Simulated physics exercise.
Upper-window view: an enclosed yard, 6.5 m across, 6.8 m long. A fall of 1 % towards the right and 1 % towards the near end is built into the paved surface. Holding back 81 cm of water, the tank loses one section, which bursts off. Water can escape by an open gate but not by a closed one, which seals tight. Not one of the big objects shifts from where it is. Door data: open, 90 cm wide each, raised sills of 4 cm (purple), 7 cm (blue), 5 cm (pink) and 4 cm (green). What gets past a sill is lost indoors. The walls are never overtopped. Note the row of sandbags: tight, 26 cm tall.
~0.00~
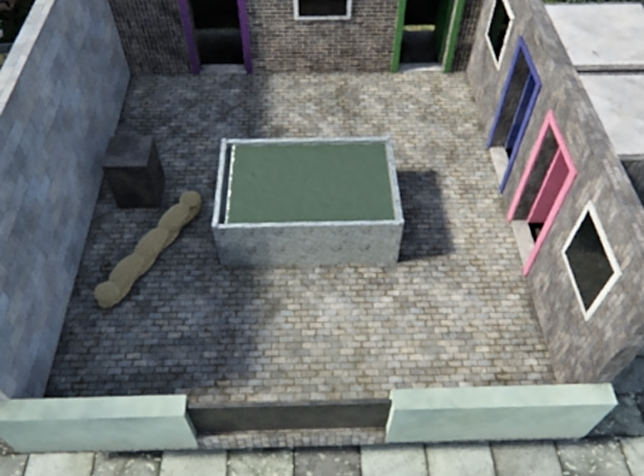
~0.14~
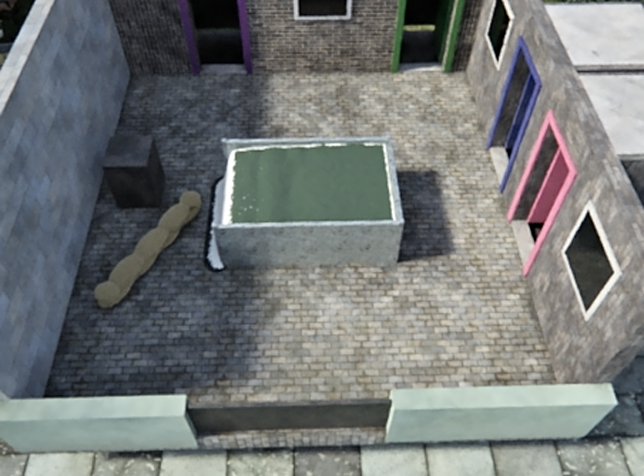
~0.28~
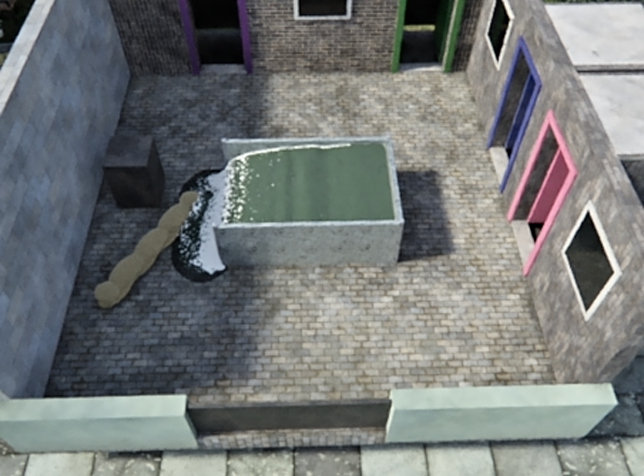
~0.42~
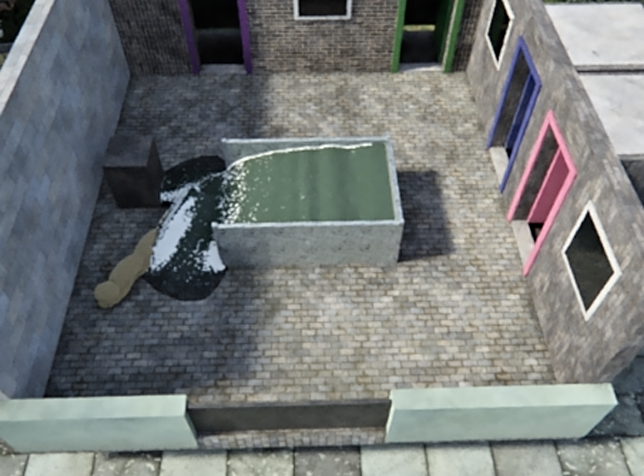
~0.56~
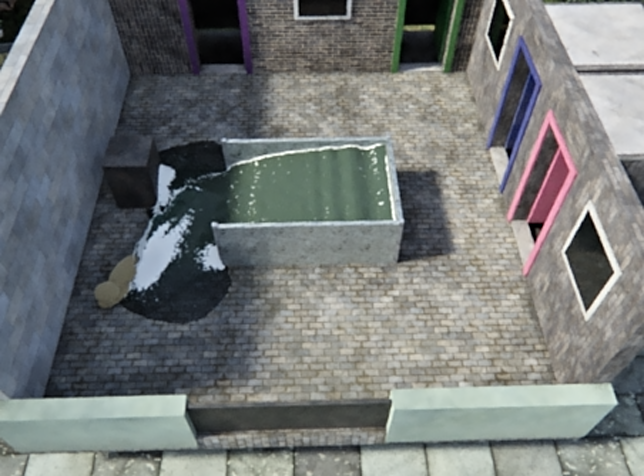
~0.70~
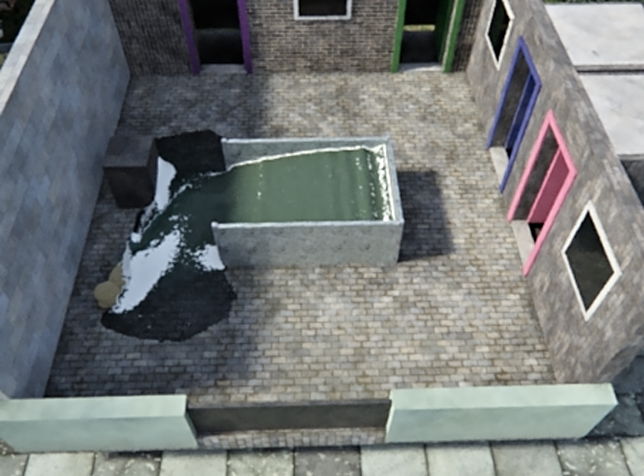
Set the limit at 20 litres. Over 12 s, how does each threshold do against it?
At the purple door the water goes past it. At the blue door the water goes past it. At the pink door the water goes past it. At the green door the water goes past it.
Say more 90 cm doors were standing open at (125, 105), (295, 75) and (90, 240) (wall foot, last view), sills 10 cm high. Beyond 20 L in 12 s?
The first one exceeds it, the second one doesn't reach it, and the third one exceeds it.
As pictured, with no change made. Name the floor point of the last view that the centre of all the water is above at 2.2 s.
At about (209, 236).
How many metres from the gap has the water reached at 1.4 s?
I'd put it close to 4.0 m.
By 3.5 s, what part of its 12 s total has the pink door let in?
Share by then: ~ 0 %.
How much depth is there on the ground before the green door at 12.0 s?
About 9.0 cm.
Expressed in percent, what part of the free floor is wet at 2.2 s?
35 %.
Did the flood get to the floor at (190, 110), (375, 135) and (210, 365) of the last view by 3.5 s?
Submerged, untouched, submerged.
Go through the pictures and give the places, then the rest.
The tank at (308, 183) is whole and still, 81 cm deep, in the first picture.
The front is at (220, 269), 0.9 m from the gap at (227, 210); 0.3 m2 of floor is under water; 81 cm left at the back of the tank, in the second picture.
The front is at (199, 276), 1.1 m from the gap at (227, 211); 1.1 m2 of floor is under water; 81 cm left at the back of the tank, in the third picture.
Water pours out at (228, 212) and has run 1.5 m, to (164, 287); typically 12 cm deep outside, 81 cm at the tank's back, in the fourth picture.
The front is at (134, 306), 1.9 m from the gap at (228, 212); 3.5 m2 of floor is under water; 78 cm left at the back of the tank, in the fifth picture.
Water pours out at (228, 213) and has run 2.4 m, to a hidden place; typically 11 cm deep outside, 70 cm at the tank's back, in the sixth picture.
After 1.4 s water covers 25 % of the floor and is deepest (52 cm) near (198, 215); purple door not reached, blue door not reached, pink door not reached, green door not reached.
After 2.2 s water covers 35 % of the floor and is deepest (44 cm) near (53, 423); purple door 2 cm at the sill, 0 L in, blue door not reached, pink door not reached, green door not reached.
After 3.5 s water covers 50 % of the floor and is deepest (29 cm) near (127, 421); purple door 12 cm at the sill, 47 L in, blue door not reached, pink door not reached, green door not reached.
After 7.0 s water covers 95 % of the floor and is deepest (20 cm) near (536, 411); purple door 7 cm at the sill, 98 L in, blue door 12 cm at the sill, 6 L in, pink door 10 cm at the sill, 28 L in, green door 2 cm at the sill, 0 L in.
After 12.0 s water covers 95 % of the floor and is deepest (12 cm) near (551, 411); purple door 2 cm at the sill, 106 L in, blue door 11 cm at the sill, 73 L in, pink door 10 cm at the sill, 66 L in, green door 9 cm at the sill, 52 L in.
